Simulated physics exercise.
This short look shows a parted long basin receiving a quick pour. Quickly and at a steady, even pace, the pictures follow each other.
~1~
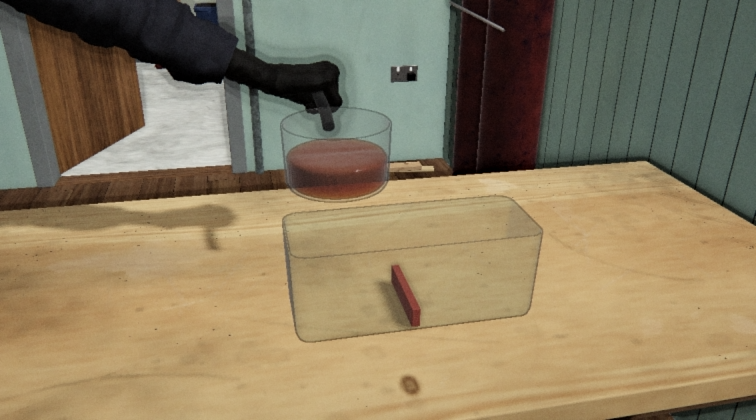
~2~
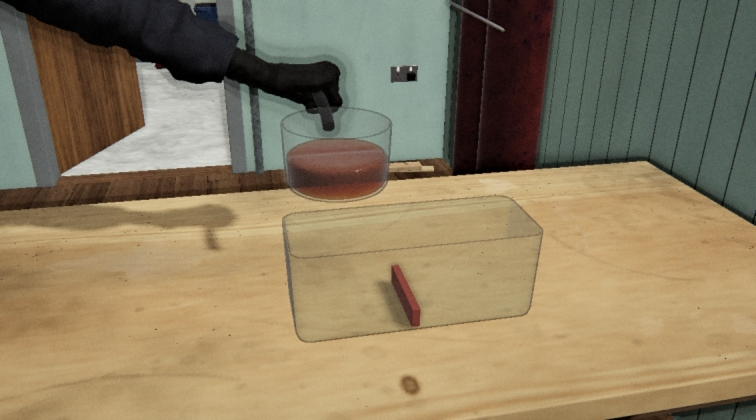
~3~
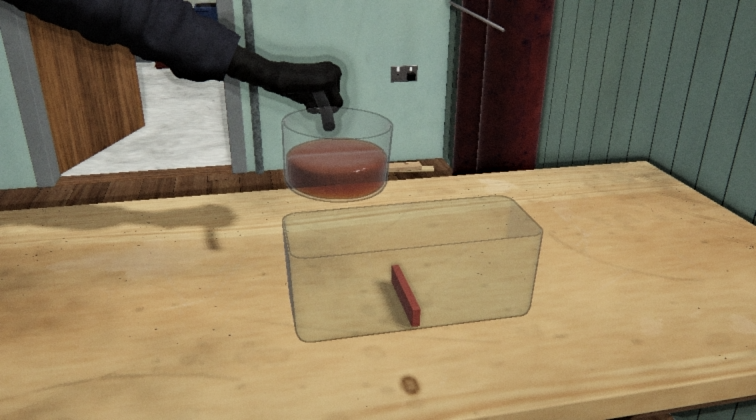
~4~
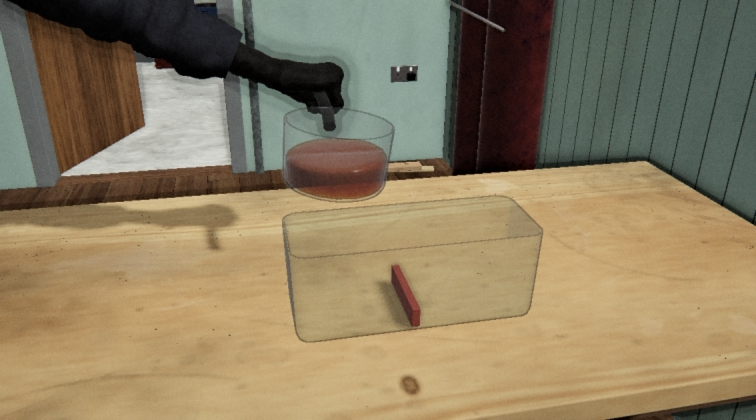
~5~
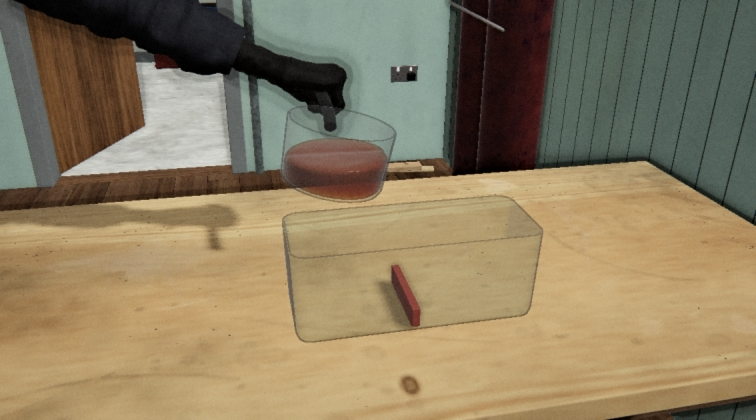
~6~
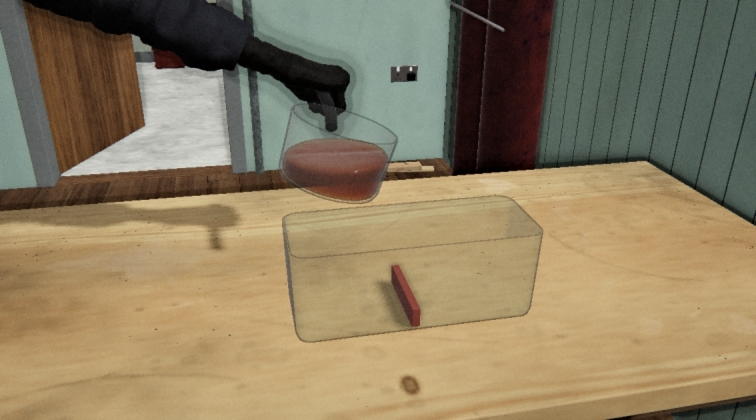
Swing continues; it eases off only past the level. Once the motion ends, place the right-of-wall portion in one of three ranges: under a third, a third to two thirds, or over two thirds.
The share right of the wall is the top band, beyond two thirds.
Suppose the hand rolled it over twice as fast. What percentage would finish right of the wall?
Roughly 85 in a hundred.
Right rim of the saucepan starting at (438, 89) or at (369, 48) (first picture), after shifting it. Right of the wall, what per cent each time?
You'd see around 90 per cent, and then around 80 per cent.
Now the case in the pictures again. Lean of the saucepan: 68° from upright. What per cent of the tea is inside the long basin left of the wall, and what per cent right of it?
Left part: Around 0 %. Right part: Around 5 %.
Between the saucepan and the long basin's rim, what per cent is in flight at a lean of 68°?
Near 20 in a hundred.
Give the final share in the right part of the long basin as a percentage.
Share approx. 80 per cent.
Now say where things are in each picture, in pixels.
In the first frame, it leans 0°; its right rim is at (389, 121); the tea meets the walls at (286, 156) and (385, 149); the long basin's rim runs from (286, 237) to (526, 215); the wall's top is at (405, 287).
In the second frame, it leans 1°; its right rim is at (389, 122); the tea meets the walls at (285, 156) and (385, 149).
In the third frame, it leans 3°; its right rim is at (390, 123); the tea meets the walls at (285, 155) and (385, 149).
In the fourth frame, it leans 7°; its right rim is at (392, 127); the tea meets the walls at (285, 155) and (385, 149).
In the fifth frame, it leans 11°; its right rim is at (394, 131); the tea meets the walls at (284, 155) and (386, 150).
In the sixth frame, it leans 17°; its right rim is at (395, 137); the tea meets the walls at (283, 155) and (386, 150).
A moment on, the saucepan is tipped part way and 75 per cent is still to pour, 0 is left of the wall and 4 right of it.
Next, the saucepan is tipped on its side and 22 per cent is still to pour, 9 is left of the wall and 57 right of it.
Then the saucepan is tipped on its side and 3 per cent is still to pour, 13 is left of the wall and 82 right of it.
Later the saucepan is tipped on its side and 0 per cent is still to pour, 16 is left of the wall and 83 right of it.
In the end 18 per cent lies left of the wall, 82 right of it and 0 outside.
